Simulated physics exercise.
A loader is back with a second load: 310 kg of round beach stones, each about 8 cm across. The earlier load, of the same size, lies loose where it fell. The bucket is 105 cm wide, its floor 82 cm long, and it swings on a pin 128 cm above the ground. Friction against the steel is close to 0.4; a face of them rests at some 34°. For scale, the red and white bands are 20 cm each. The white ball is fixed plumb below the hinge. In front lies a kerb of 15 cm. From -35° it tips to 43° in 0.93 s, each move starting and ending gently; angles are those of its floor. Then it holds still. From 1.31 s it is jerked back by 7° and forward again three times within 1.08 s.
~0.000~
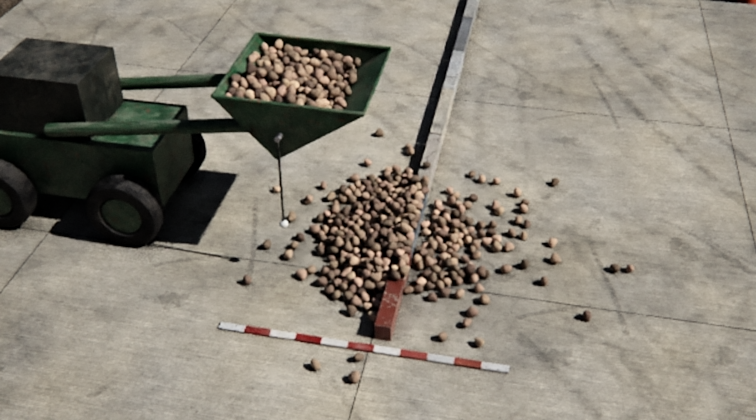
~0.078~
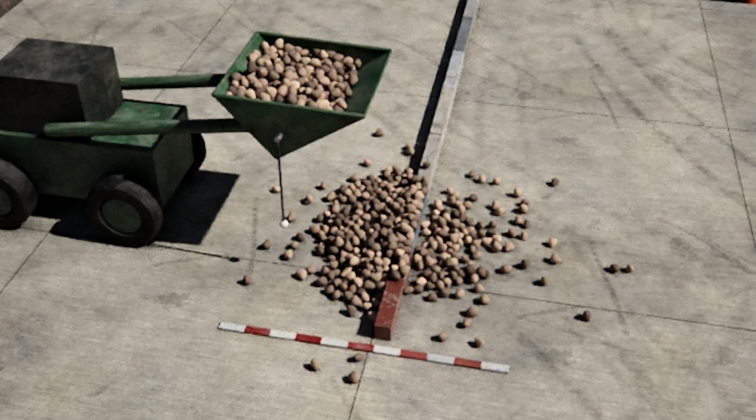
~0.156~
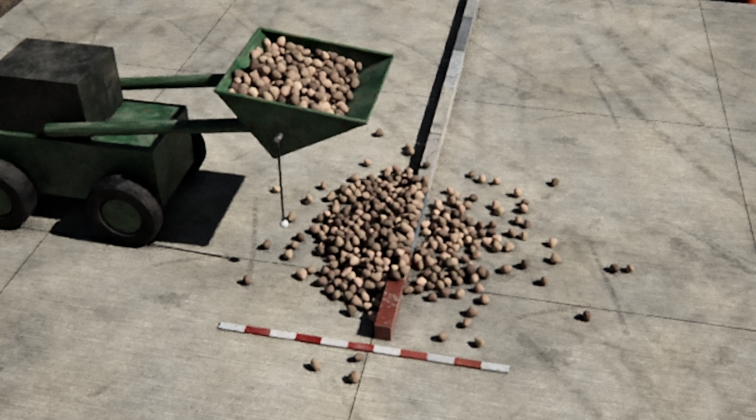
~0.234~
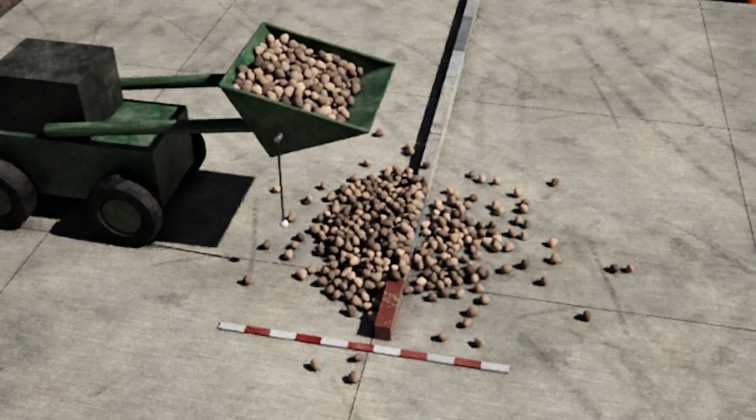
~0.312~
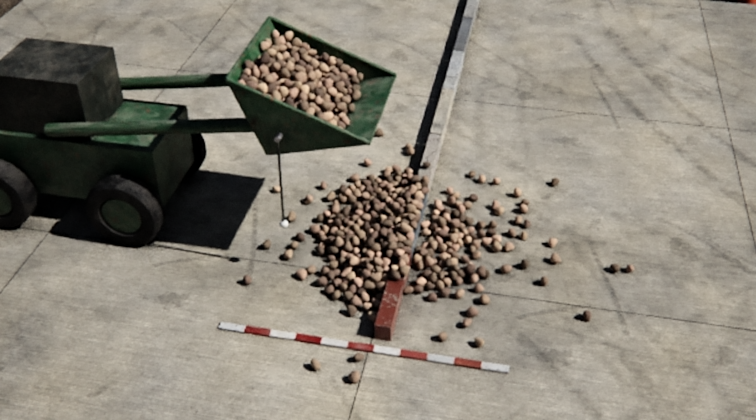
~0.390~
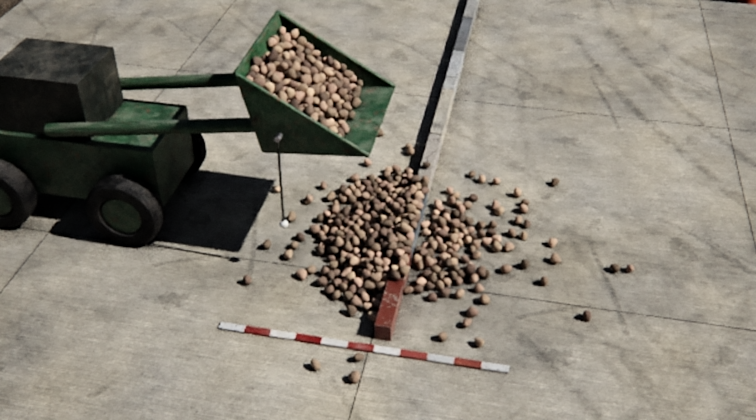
On a concrete yard, a green loader slowly tilting its bucket of brown stones forward beside a loose heap straddling a kerb.
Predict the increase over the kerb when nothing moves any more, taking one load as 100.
Some 48 per cent is added.
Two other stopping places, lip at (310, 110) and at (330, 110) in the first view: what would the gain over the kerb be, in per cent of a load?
Near 5 per cent from the first place, 15 from the second.
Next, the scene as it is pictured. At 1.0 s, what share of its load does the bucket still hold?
Roughly 55 per cent is still inside.
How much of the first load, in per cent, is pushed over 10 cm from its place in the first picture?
About 25 per cent.
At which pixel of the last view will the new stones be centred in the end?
Near (401, 233).
After 0.7 s the floor is at 31°; in per cent of one load, 99 in the bucket, 76 on this side of the kerb, 25 over the kerb; the foremost stones are at (570, 258).
After 1.0 s the floor is at 43°; in per cent of one load, 53 in the bucket, 122 on this side of the kerb, 25 over the kerb; the foremost stones are at (570, 258).
After 2.8 s the floor is at 43°; in per cent of one load, 0 in the bucket, 127 on this side of the kerb, 73 over the kerb; the foremost stones are at (595, 282).
After 5.4 s the floor is at 43°; in per cent of one load, 0 in the bucket, 127 on this side of the kerb, 73 over the kerb; the foremost stones are at (595, 282). Net gain over the kerb, 48.
